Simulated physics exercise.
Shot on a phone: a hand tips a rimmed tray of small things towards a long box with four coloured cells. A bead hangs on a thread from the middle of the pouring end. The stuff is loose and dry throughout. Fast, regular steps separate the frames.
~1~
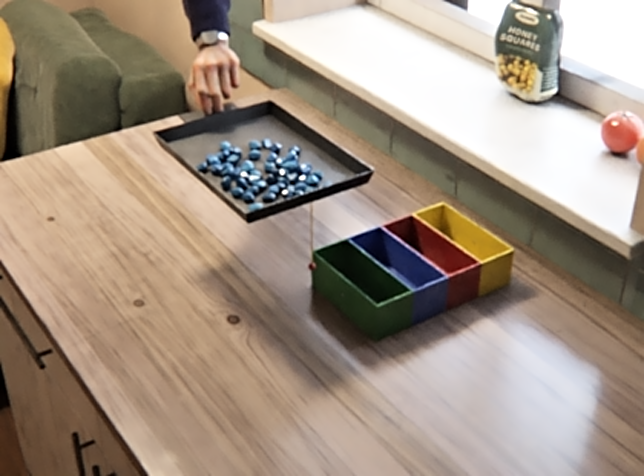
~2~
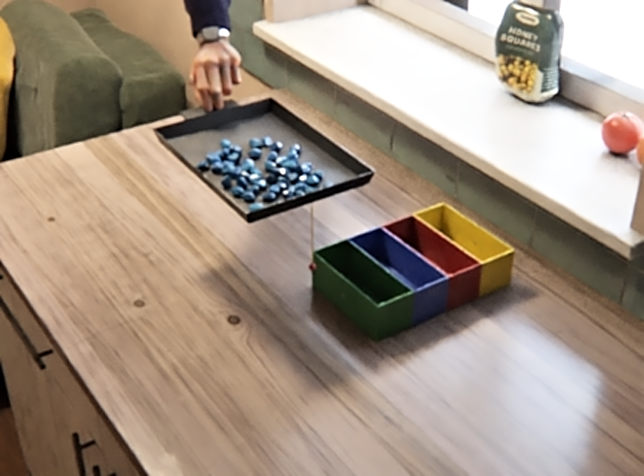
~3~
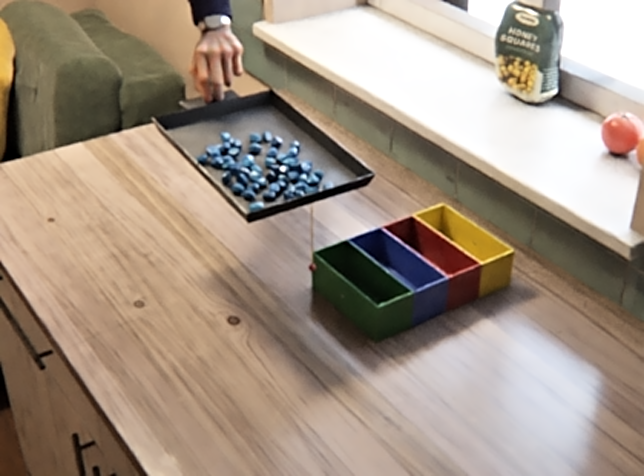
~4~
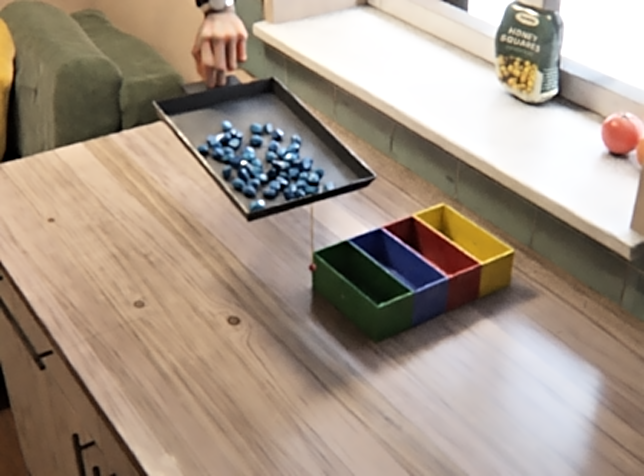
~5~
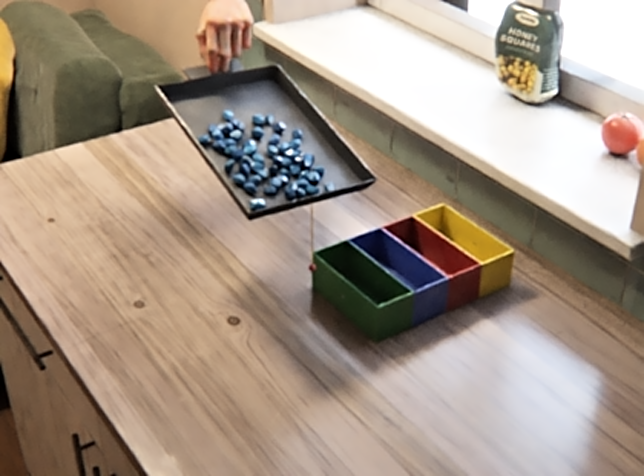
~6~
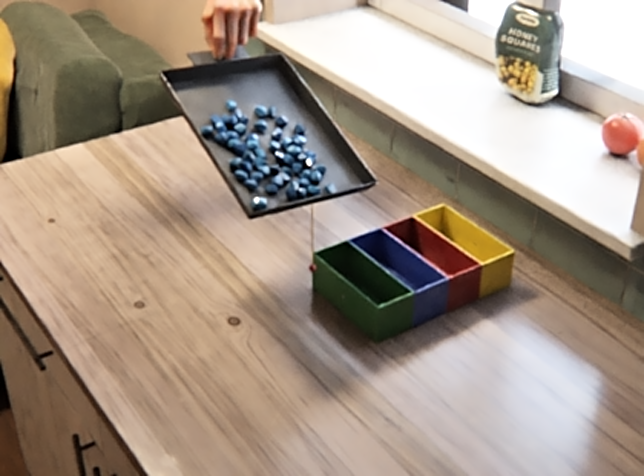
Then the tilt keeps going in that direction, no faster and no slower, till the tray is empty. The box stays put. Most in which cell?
Green cell.
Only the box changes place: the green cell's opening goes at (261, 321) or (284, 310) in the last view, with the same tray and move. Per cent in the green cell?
Roughly 0% the first time and 0% the second time.
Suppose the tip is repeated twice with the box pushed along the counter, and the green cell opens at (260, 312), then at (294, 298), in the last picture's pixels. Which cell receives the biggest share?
It would be the cell in yellow the first time and the red cell the second time.
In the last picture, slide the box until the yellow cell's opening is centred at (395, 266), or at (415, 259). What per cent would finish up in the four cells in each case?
First try: Around 100 percent; second try: Around 100 percent.
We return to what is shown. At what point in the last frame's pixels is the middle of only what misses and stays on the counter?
Middle in the last view: Roughly (332, 354).
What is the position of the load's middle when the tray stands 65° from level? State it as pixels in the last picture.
The centre of the load shows up near (327, 186) in the last view.
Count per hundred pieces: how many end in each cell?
Green cell: 50 per cent; blue cell: 20 per cent; red cell: 0 per cent; yellow cell: 0 per cent.
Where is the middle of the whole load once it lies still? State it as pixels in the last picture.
Around (369, 312), give or take.
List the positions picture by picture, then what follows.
Corners of the pouring end at (248, 209) and (368, 170), level; middle of the load at (256, 174), aquarium stones; bead on its thread at (312, 266); green cell at (394, 313); blue cell at (430, 298); red cell at (464, 283); yellow cell at (496, 270), in the first frame.
Corners of the pouring end at (248, 210) and (369, 170), level; middle of the load at (256, 173), in the second frame.
Corners of the pouring end at (249, 210) and (369, 172), tipped barely, lowest at the right corner; middle of the load at (257, 170), in the third frame.
Corners of the pouring end at (250, 209) and (370, 175), tipped a little, lowest at the right corner; middle of the load at (257, 164), in the fourth frame.
Corners of the pouring end at (252, 208) and (371, 177), tipped clearly, lowest at the right corner; middle of the load at (259, 159), in the fifth frame.
Corners of the pouring end at (253, 208) and (372, 180), tipped clearly, lowest at the right corner; middle of the load at (261, 154); green cell at (395, 314); blue cell at (430, 299); red cell at (464, 285); yellow cell at (497, 271), in the sixth frame.
Soon, tray tipped steeply; nearly all on the tray; a stray few falling or outside the box.
A while on, tray tipped past a quarter turn; about a quarter on the tray; about a quarter in the green cell; a small part in the blue cell; about a quarter falling or outside the box.
Towards the end, tray tipped past a quarter turn; about half in the green cell; about a quarter in the blue cell; about a quarter falling or outside the box.
Finally, tray tipped past a quarter turn; about half in the green cell; about a quarter in the blue cell; none in the red cell; none in the yellow cell; about a quarter outside the box.
